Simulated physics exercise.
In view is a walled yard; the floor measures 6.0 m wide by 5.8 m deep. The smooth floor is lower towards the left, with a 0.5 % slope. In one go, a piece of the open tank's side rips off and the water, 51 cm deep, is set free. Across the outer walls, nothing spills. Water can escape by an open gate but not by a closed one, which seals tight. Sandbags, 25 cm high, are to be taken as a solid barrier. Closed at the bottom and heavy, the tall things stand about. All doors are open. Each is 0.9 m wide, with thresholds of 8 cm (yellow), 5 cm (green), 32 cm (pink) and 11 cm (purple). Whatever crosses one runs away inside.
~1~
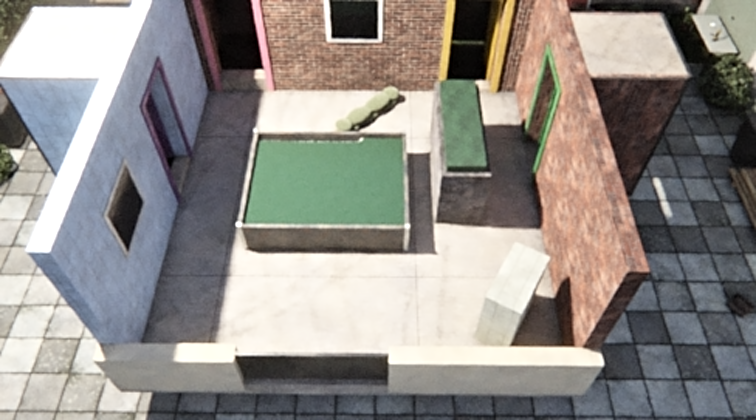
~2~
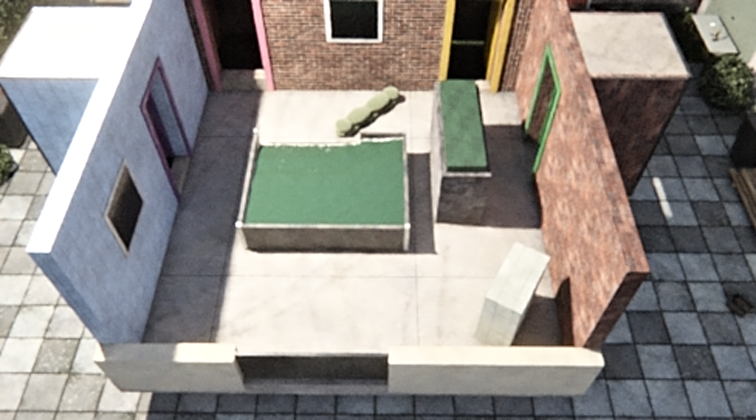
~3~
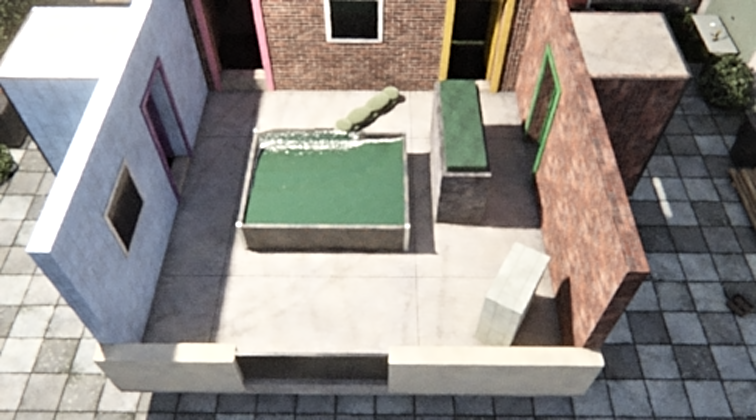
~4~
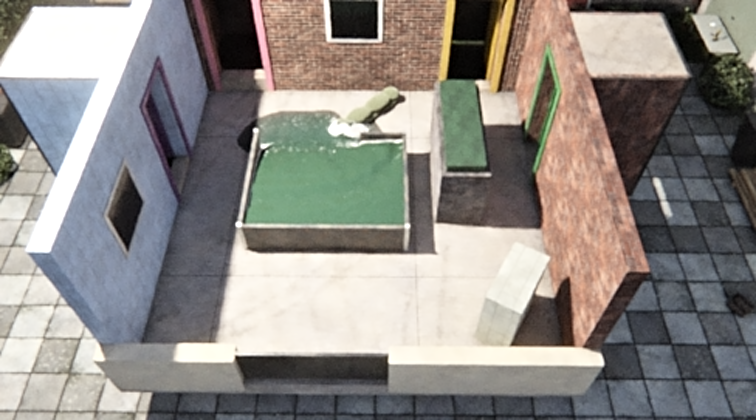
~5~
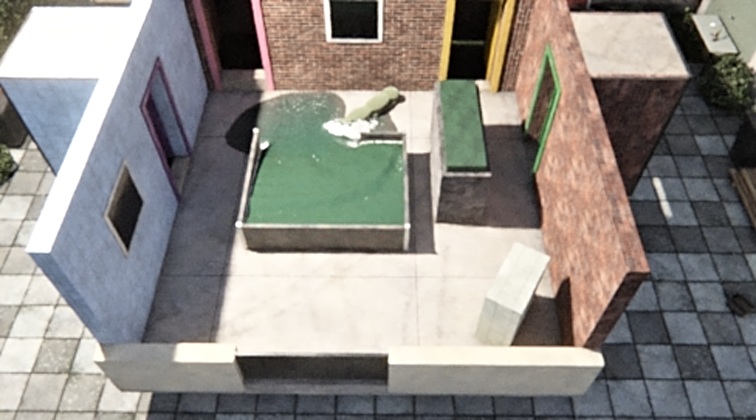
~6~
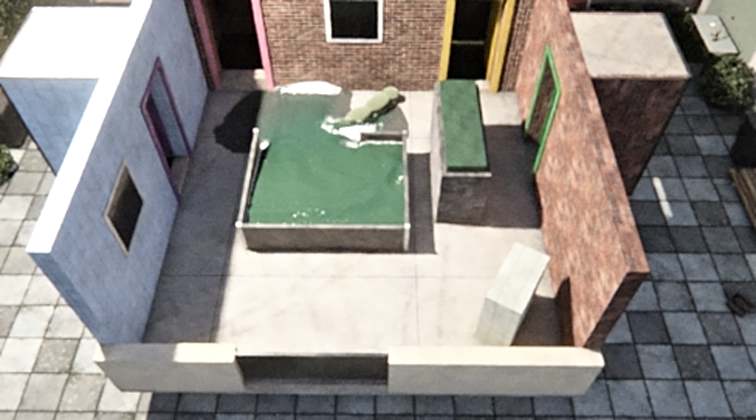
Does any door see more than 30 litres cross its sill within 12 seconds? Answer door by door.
Taking each door, the yellow door does not; the green door does not; the pink door does not; the purple door does not.
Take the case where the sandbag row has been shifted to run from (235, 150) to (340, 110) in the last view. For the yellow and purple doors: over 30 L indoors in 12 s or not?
Yellow exceeded, purple within the limit.
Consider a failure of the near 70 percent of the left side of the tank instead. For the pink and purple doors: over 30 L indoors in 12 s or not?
Pink door doesn't reach it, purple door surpasses it.
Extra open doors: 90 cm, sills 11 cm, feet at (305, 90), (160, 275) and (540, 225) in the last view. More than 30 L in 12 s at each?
So, in the order given, it's beyond the mark, then shy of the mark, then shy of the mark.
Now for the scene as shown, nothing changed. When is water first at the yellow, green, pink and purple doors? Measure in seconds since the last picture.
Yellow = 0.7 s, green = 2.4 s, pink = 0.1 s, purple = 1.6 s.
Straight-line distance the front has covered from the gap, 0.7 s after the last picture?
Around 3.4 metres.
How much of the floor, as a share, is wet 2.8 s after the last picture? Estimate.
I'd say around 55 %.
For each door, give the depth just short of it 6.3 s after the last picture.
Door by door, in cm: Yellow reads 9, green reads 5, pink reads 13, purple reads 10.
Then, 0.7 s after the last picture water covers 25 % of the floor and is deepest (39 cm) near (300, 92); yellow door not reached, green door not reached, pink door 23 cm at the sill, 0 L in, purple door not reached.
Then, 1.5 s after the last picture water covers 35 % of the floor and is deepest (50 cm) near (218, 91); yellow door 9 cm at the sill, 0 L in, green door not reached, pink door 34 cm at the sill, 0 L in, purple door not reached.
Then, 2.8 s after the last picture water covers 55 % of the floor and is deepest (28 cm) near (226, 97); yellow door 3 cm at the sill, 0 L in, green door 4 cm at the sill, 0 L in, pink door 28 cm at the sill, 8 L in, purple door 10 cm at the sill, 0 L in.
Then, 6.3 s after the last picture water covers 95 % of the floor and is deepest (16 cm) near (213, 367); yellow door 9 cm at the sill, 7 L in, green door 5 cm at the sill, 0 L in, pink door 13 cm at the sill, 8 L in, purple door 10 cm at the sill, 5 L in.
Then, 11.3 s after the last picture water covers 95 % of the floor and is deepest (12 cm) near (447, 233); yellow door 6 cm at the sill, 7 L in, green door 8 cm at the sill, 2 L in, pink door 7 cm at the sill, 8 L in, purple door 5 cm at the sill, 5 L in.
